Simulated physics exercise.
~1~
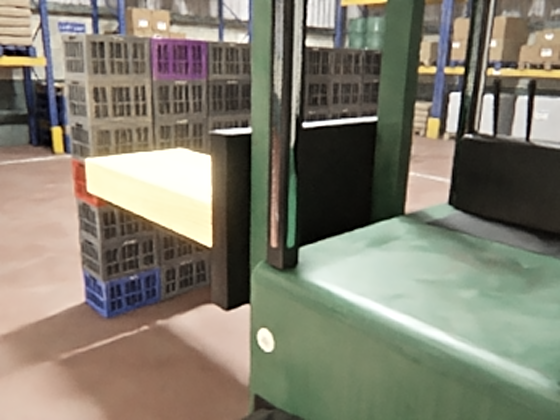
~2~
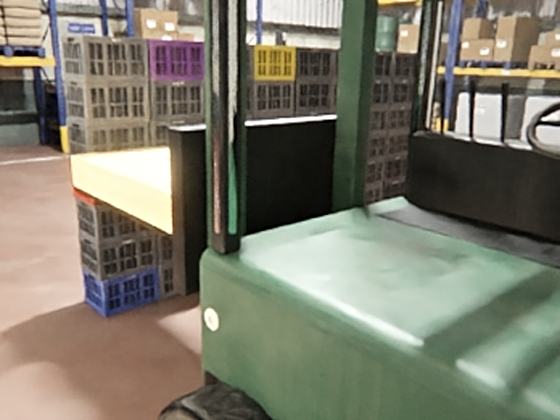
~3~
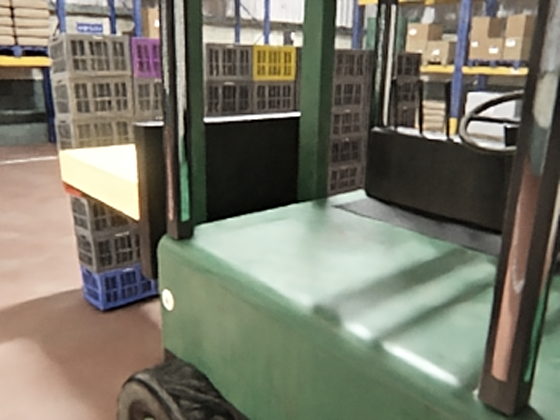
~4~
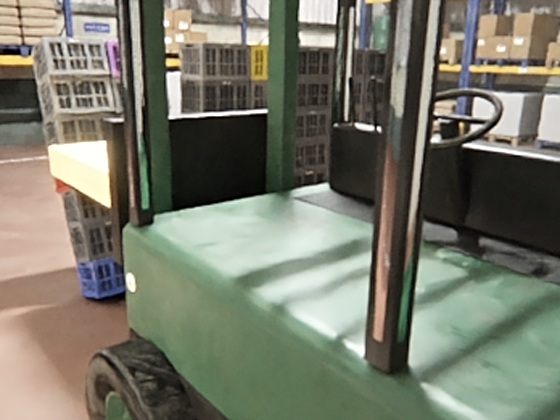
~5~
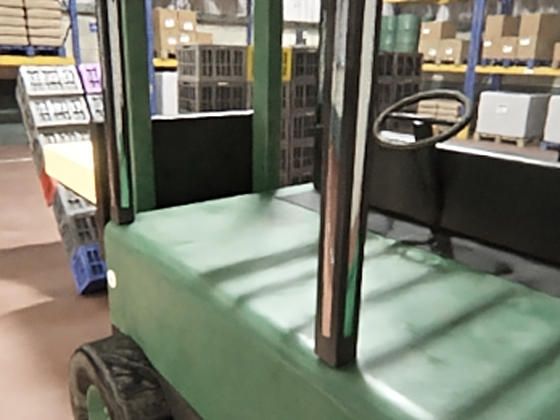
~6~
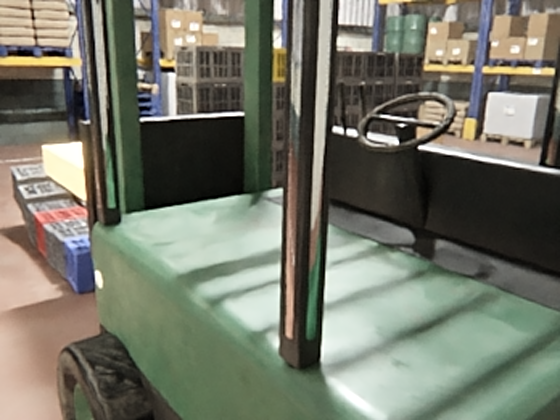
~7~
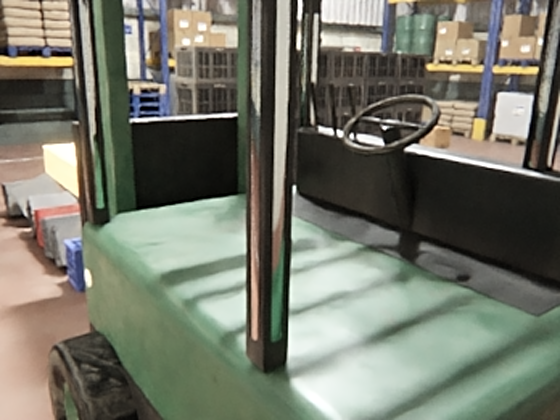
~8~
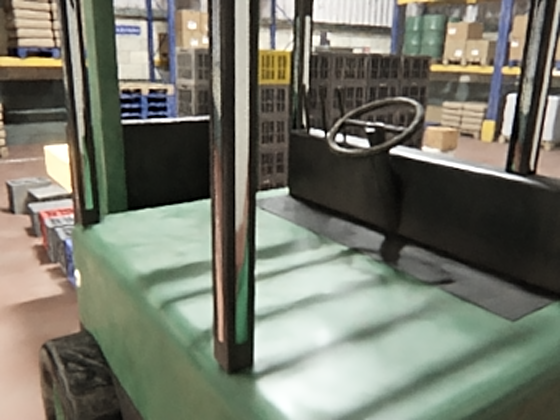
In a warehouse, a green lift truck with a pale yellow load stands against a wall of stacked grey crates as the view drifts sideways; the near end of the wall, including purple, red and blue crates, leans, then topples to the floor, while the rest stays standing.
